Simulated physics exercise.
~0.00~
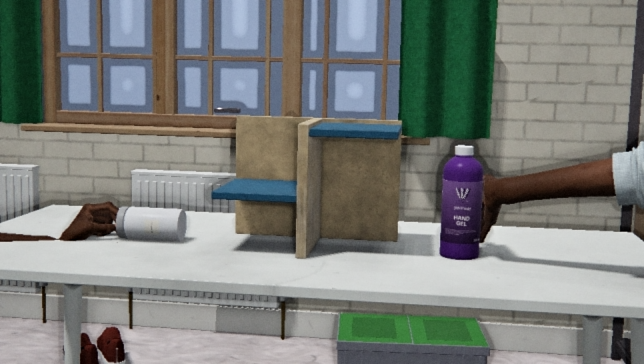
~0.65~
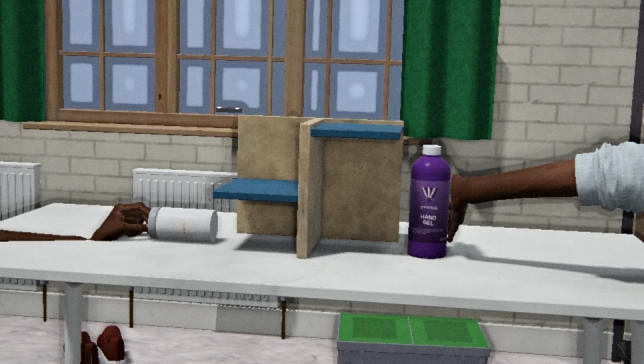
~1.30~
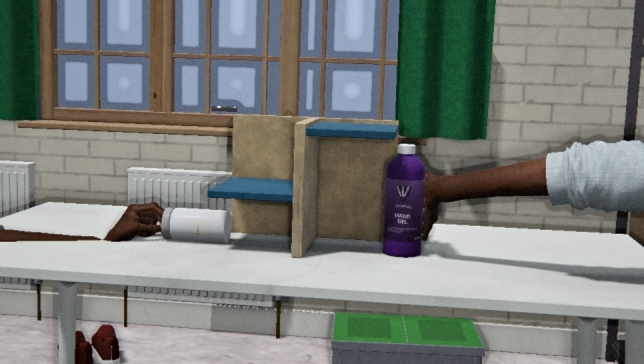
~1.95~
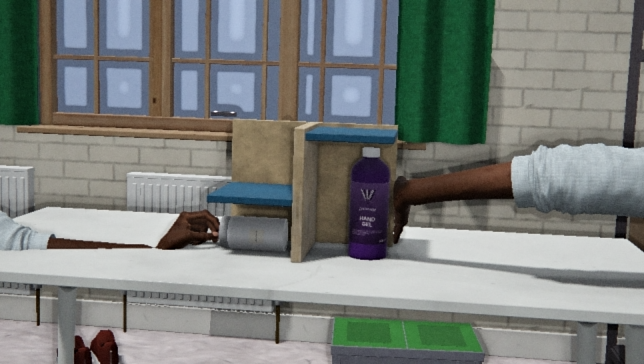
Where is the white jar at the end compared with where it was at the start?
At the start the white jar lies on the table out to the left of the rack. By the end it is further right, tucked under the lower blue shelf.
